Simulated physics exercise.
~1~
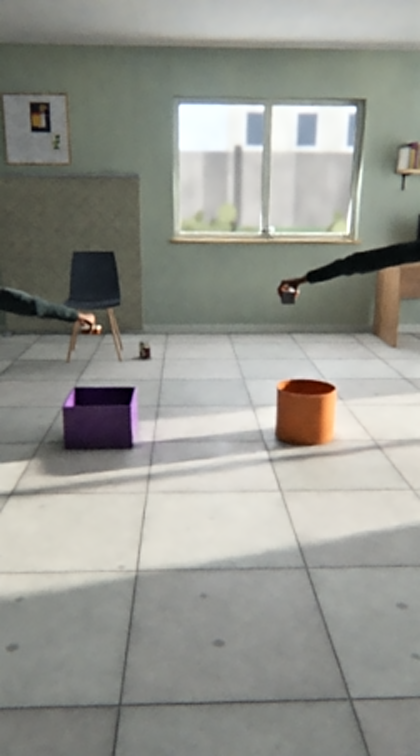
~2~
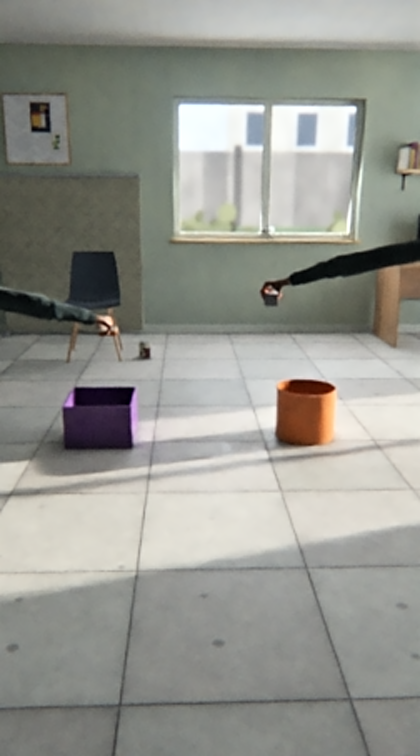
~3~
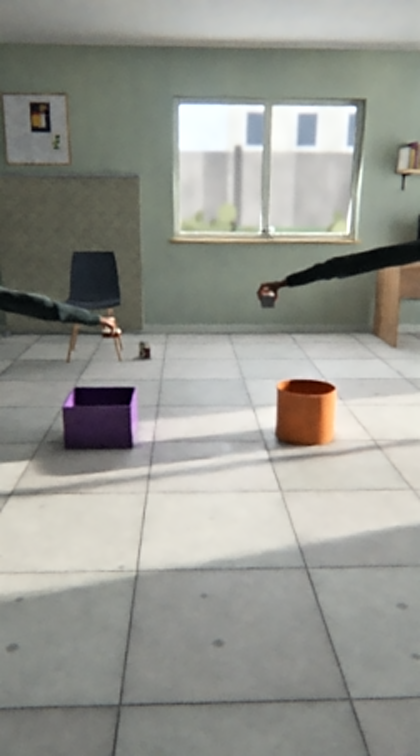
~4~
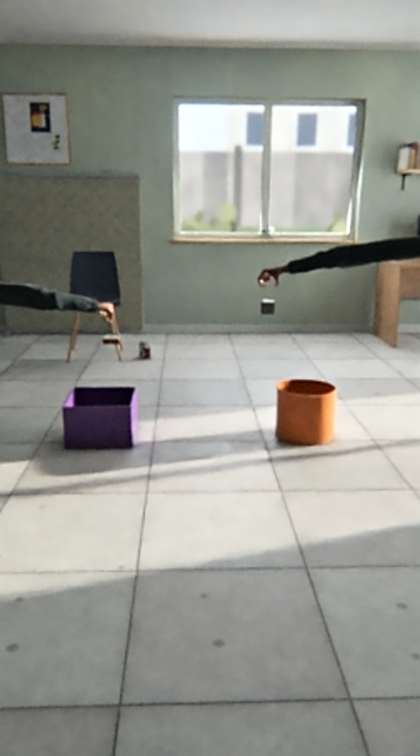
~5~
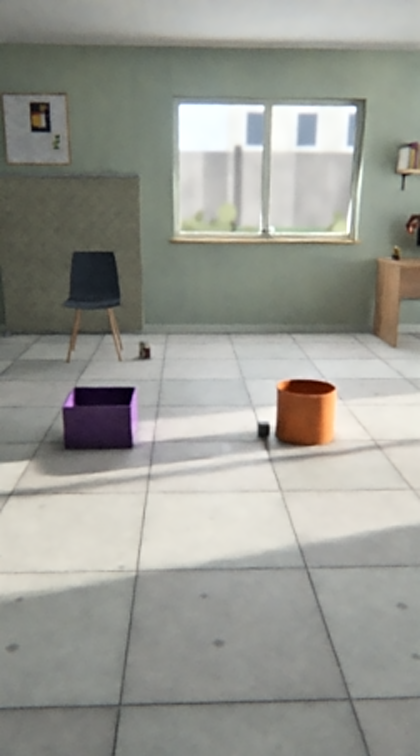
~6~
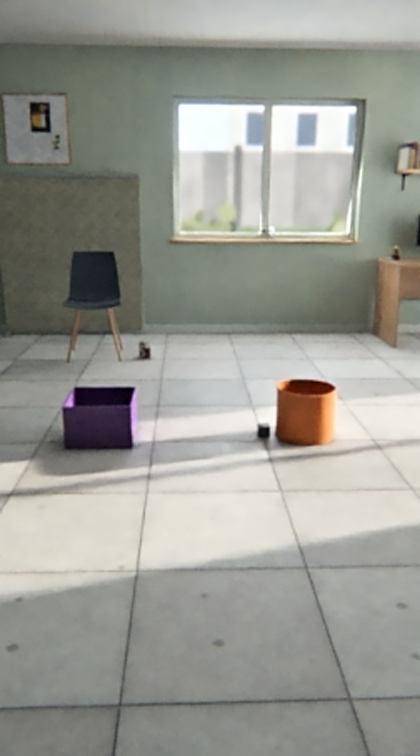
A small orange sponge and a grey block, held by hands reaching in from the left and right, shift inward and are released; the sponge drops into the purple crate, while the block falls and rests on the floor just left of the orange bucket.
